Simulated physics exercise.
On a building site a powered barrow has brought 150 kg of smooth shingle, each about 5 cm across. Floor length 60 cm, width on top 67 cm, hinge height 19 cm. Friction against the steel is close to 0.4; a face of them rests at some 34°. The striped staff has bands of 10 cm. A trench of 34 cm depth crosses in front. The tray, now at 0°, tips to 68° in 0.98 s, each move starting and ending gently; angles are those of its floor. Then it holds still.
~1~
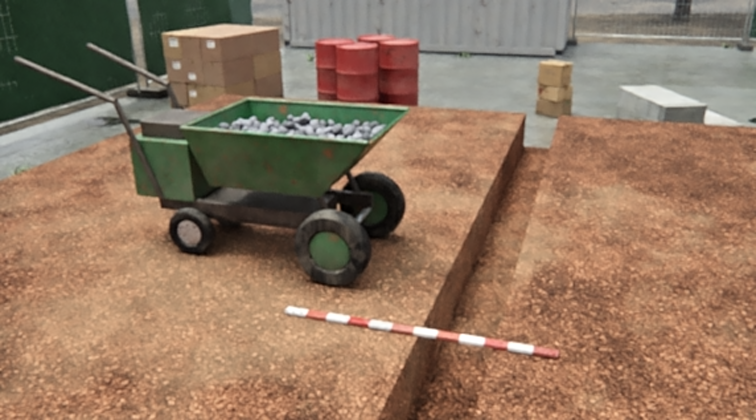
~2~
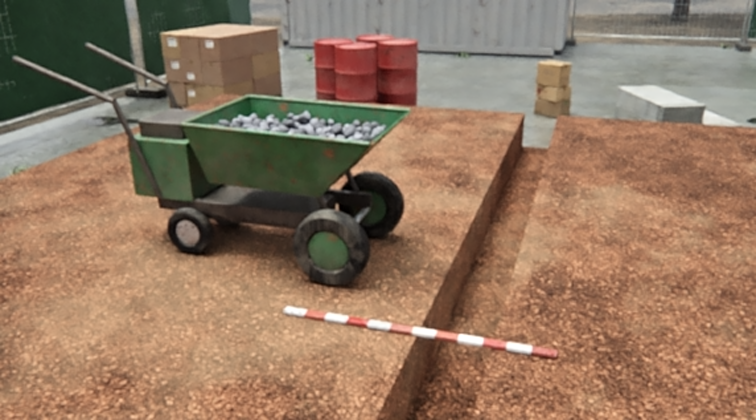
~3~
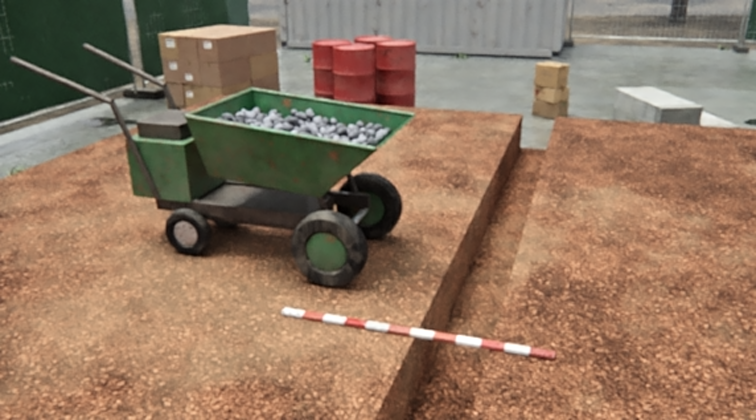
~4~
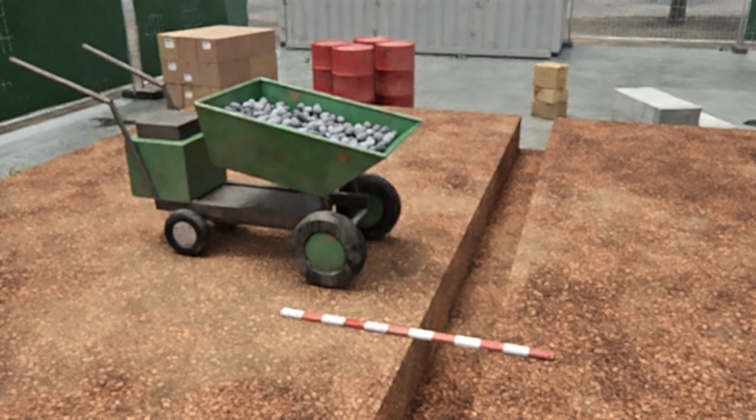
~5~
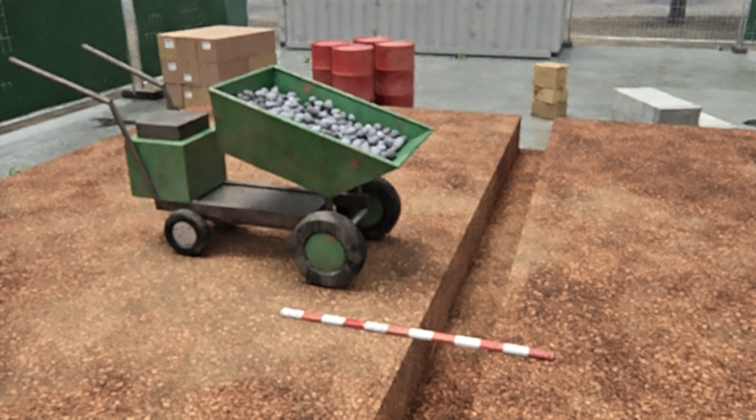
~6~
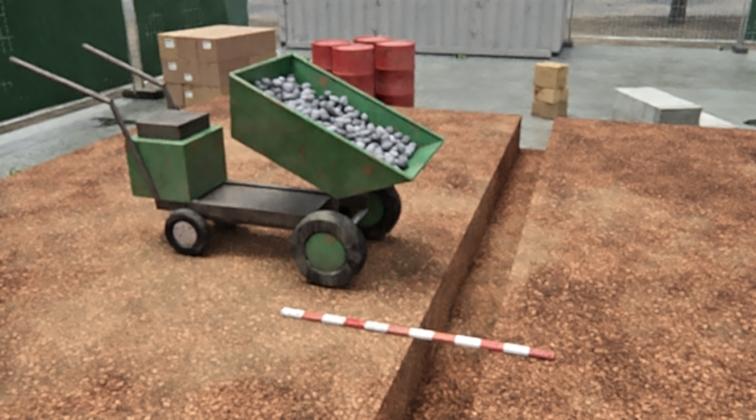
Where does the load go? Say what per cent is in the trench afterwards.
Roughly 52 per cent ends in the trench.
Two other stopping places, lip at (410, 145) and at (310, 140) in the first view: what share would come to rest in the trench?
Near 15 per cent from the first place, 90 from the second.
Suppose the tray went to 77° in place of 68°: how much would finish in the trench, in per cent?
It would be near 65 per cent.
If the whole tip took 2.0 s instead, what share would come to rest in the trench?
Then about 65 per cent.
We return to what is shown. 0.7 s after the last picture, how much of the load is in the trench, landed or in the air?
Some 25 per cent.
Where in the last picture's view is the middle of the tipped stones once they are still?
Their middle is at about (502, 308).
Then, 0.3 s after the last picture the floor is at 58°, 100 % in the tray; the foremost stones are at (449, 215).
Then, 0.7 s after the last picture the floor is at 68°, 62 % in the tray, 24 % in the trench, 14 % past the trench; the foremost stones are at (547, 277).
Then, 1.0 s after the last picture the floor is at 68°, 17 % in the tray, 37 % in the trench, 46 % past the trench; the foremost stones are at (694, 303).
Then, 3.0 s after the last picture the floor is at 68°, 0 % in the tray, 52 % in the trench, 48 % past the trench; the foremost stones are past the picture's edge.
